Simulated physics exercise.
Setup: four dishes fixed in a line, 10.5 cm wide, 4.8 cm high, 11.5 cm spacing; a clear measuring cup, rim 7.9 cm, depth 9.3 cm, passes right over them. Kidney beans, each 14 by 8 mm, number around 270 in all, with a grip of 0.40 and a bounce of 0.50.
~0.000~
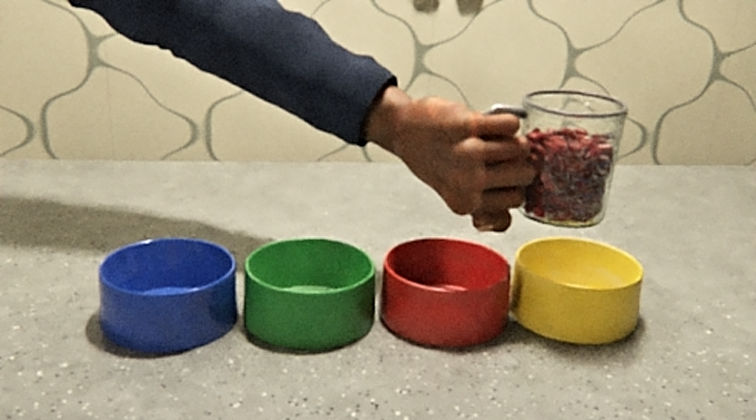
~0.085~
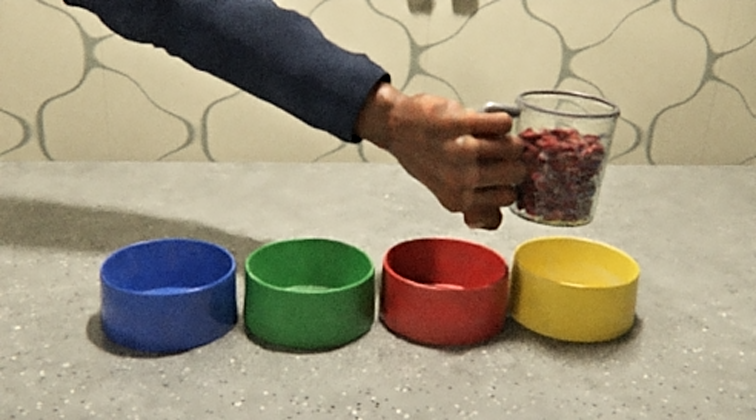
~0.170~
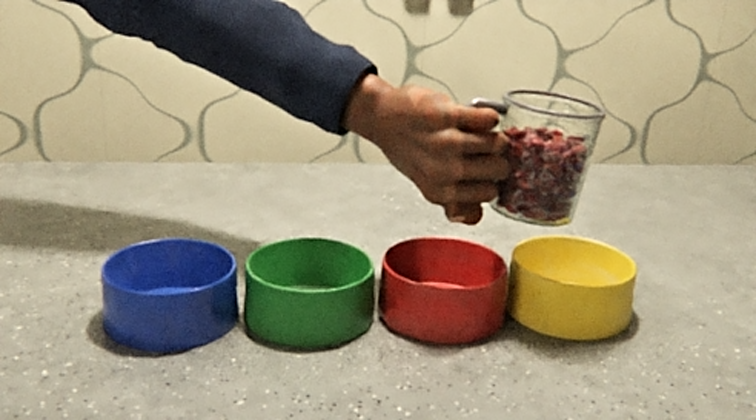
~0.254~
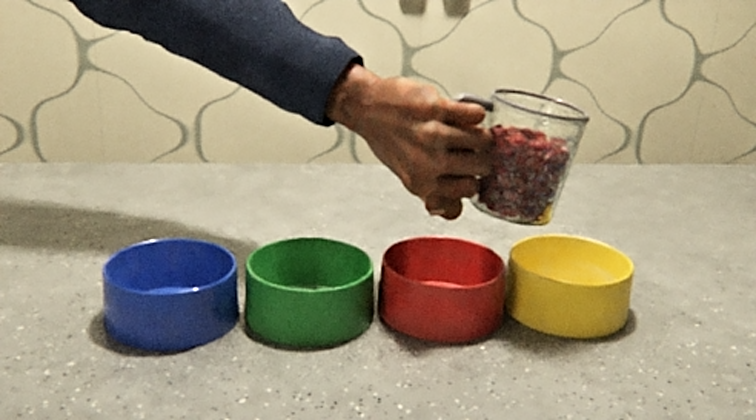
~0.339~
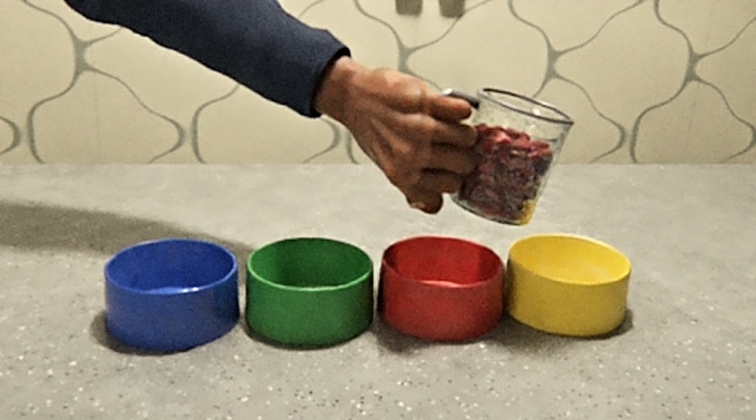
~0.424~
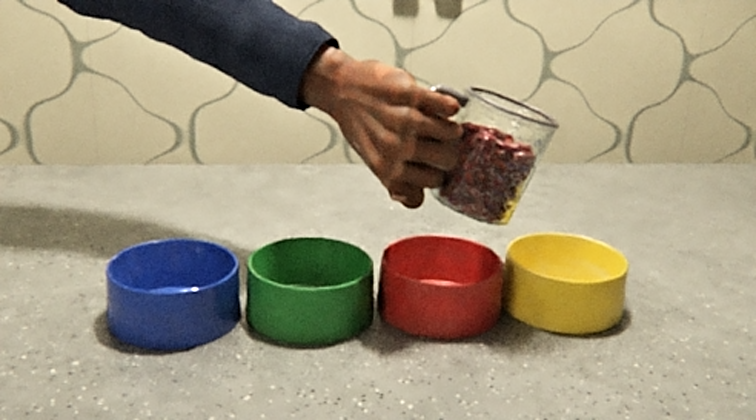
At first, a hand holds a clear measuring cup of dark red beans nearly upright above the yellow dish, at the right end of a row with red, green and blue dishes. The hand then moves the cup a short way left, steadily tilting it to the right, while the beans remain inside.
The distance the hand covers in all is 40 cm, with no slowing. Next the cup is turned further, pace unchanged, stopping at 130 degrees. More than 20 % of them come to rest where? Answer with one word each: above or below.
Red below, blue above, green below, yellow below, counter below.
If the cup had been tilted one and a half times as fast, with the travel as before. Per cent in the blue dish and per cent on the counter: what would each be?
Then the blue dish would get 0 and the counter 10.
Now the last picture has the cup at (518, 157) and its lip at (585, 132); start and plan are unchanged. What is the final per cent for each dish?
Dish by dish: Red 100 per cent, blue 0 per cent, green 0 per cent, yellow 0 per cent.
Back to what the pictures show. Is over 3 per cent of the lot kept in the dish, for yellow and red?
For yellow, it does not, for red, it does not.
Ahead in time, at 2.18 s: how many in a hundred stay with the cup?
I'd put it at roughly 80 per cent.
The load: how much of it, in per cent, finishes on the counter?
Some 5 per cent.
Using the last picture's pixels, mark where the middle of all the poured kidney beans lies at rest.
(169, 295).
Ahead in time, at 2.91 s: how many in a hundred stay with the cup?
0 %.
After 1.48 s, tilt 70 degrees; cup holds 100 %.
Then, at 2.18 s, tilt 104 degrees; cup holds 80 %, blue 5 %, green 10 %.
Then, at 2.91 s, tilt 130 degrees; cup holds 0 %, blue 85 %, green 10 %.
At rest (3.3 s), red 0 %, blue 85 %, green 10 %, yellow 0 %, counter 5 %.
